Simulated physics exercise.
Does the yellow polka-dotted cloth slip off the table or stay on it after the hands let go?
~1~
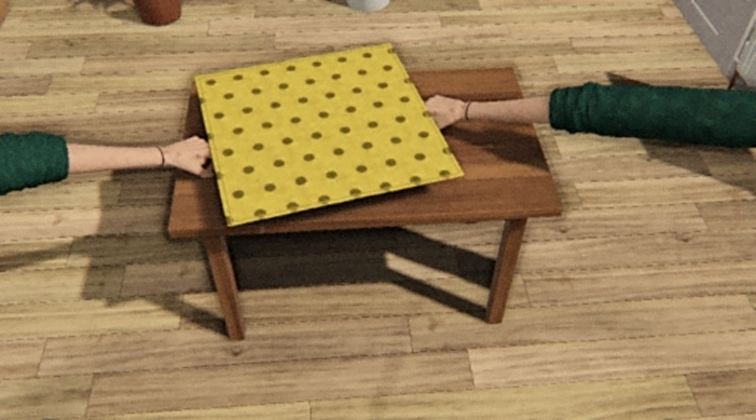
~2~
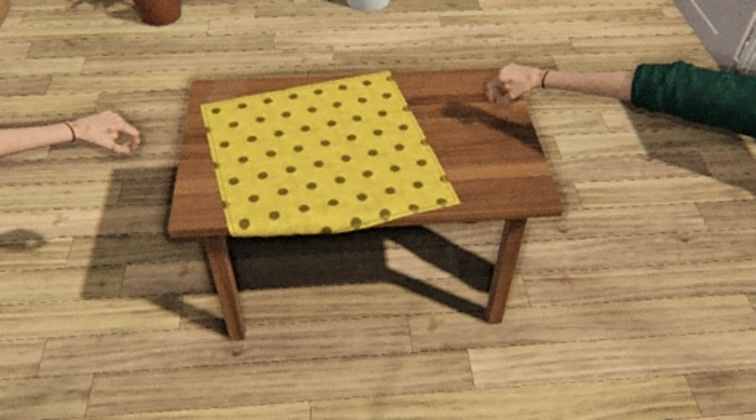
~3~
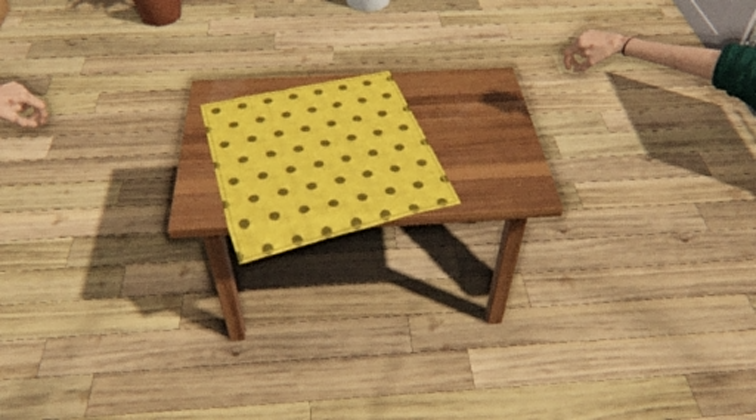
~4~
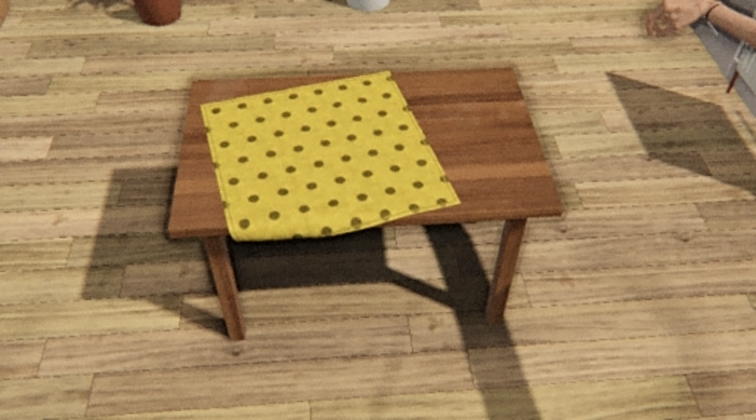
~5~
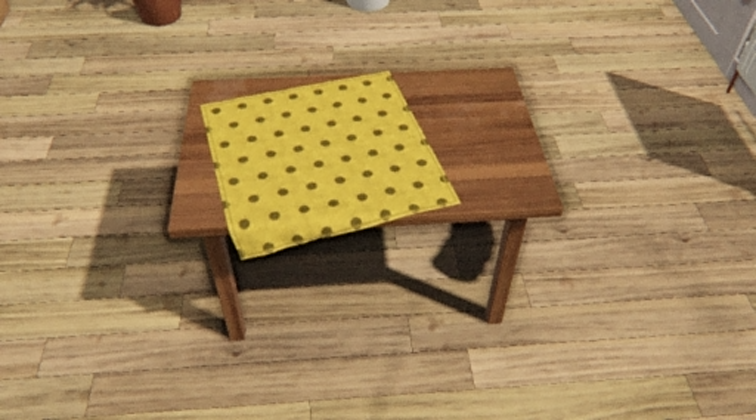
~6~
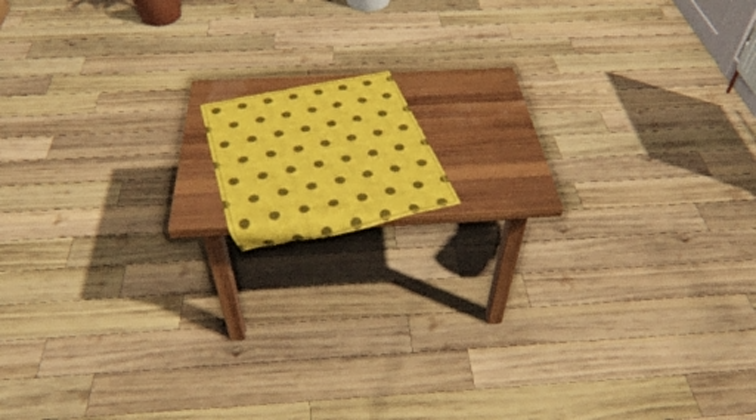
It stays on the table, with most of it lying across the top and only its front edge hanging over the side.
